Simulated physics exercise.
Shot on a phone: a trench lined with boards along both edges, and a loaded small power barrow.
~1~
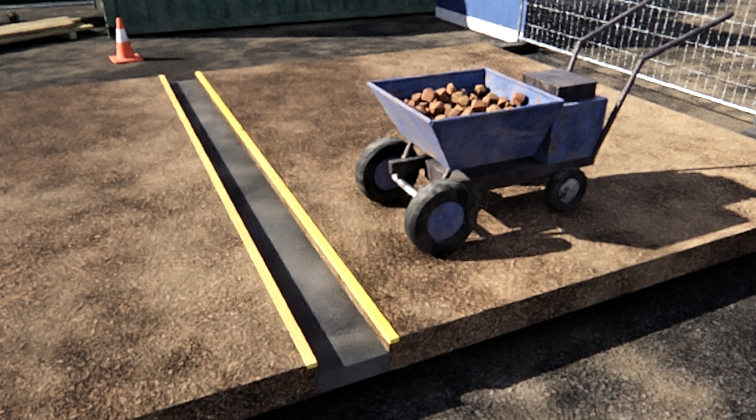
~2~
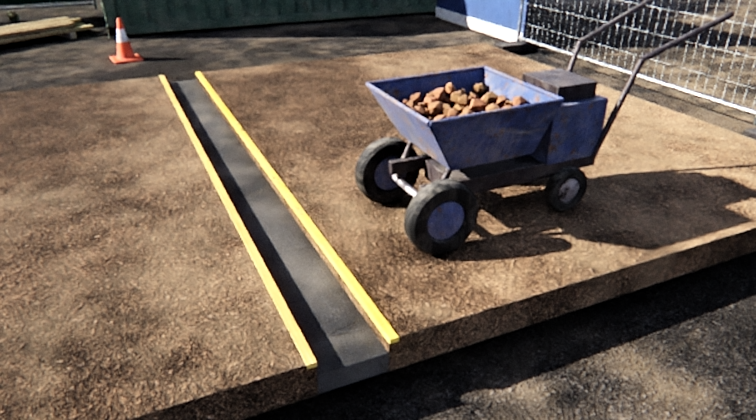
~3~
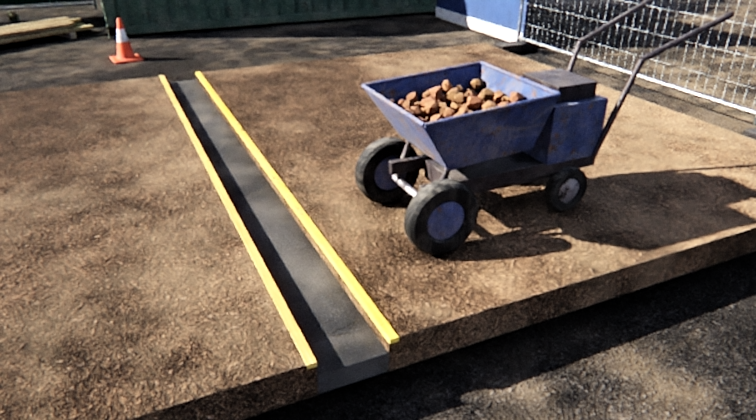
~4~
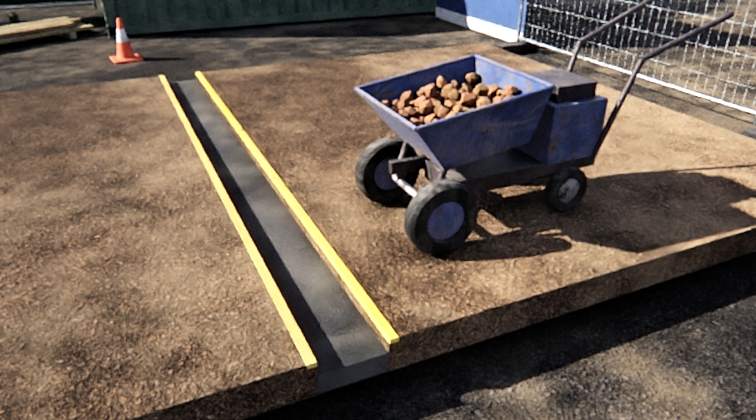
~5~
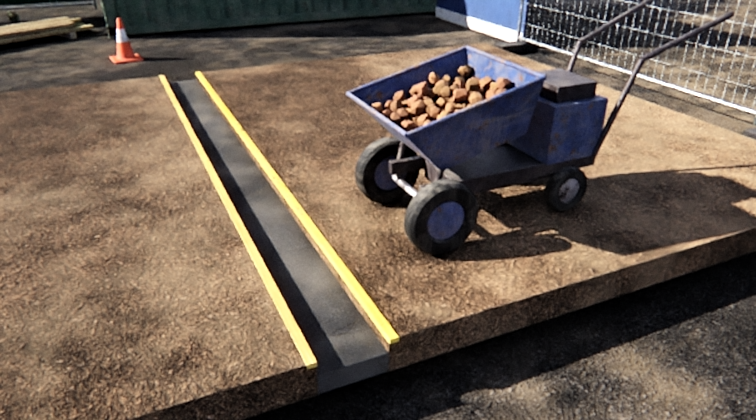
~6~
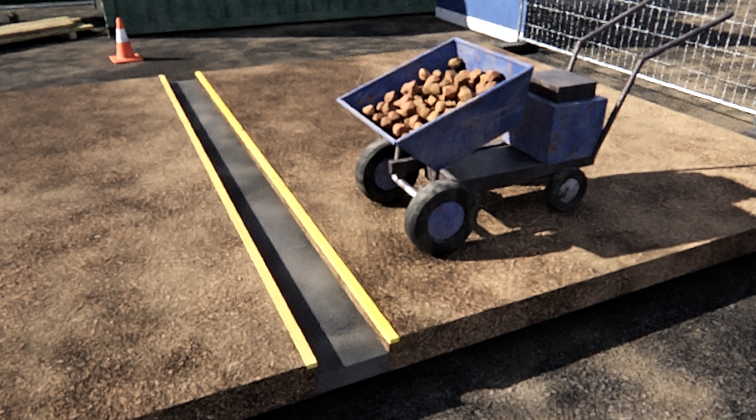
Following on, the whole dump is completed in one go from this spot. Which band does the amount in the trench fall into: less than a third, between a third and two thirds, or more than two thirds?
I expect the trench to receive above two thirds of the load.
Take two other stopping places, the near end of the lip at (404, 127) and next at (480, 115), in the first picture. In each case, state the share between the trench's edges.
60 % then 50 %.
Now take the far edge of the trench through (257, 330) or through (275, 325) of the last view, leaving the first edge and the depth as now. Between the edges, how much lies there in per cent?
Lab note: Try one 90 per cent, try two 90 per cent.
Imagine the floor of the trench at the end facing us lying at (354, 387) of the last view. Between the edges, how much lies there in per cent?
Something like 100 %.
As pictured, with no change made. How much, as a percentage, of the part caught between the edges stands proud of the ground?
I'd put it near 55 in a hundred.
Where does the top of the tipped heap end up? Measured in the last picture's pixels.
In the last picture, the peak is close to (307, 238).
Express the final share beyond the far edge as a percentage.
About 15 %.
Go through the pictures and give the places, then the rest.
In the first picture, lip of the skip at (431, 123), level; top of the load at (446, 111), clay clods; first edge of the trench at (366, 300); far edge at (290, 321), the trench over half as wide as the skip, and shallow for its width.
In the second picture, lip of the skip at (429, 124), level; top of the load at (463, 101).
In the third picture, lip of the skip at (424, 126), tipped barely; top of the load at (475, 104).
In the fourth picture, lip of the skip at (417, 129), tipped a little; top of the load at (482, 104).
In the fifth picture, lip of the skip at (407, 135), tipped a little; top of the load at (477, 93).
In the sixth picture, lip of the skip at (396, 143), tipped clearly; top of the load at (468, 87); first edge of the trench at (366, 300); far edge at (290, 321).
Soon after the last picture, skip tipped steeply; all in the skip.
A little later, skip tipped right over; most in the skip; about a quarter in or heaped over the trench; a stray few falling.
Later still, skip tipped right over; a small part in the skip; a stray few short of the trench; most in or heaped over the trench; a small part beyond it.
By the end, skip tipped right over; a stray few in the skip; a stray few short of the trench; most in or heaped over the trench; about a quarter beyond it.
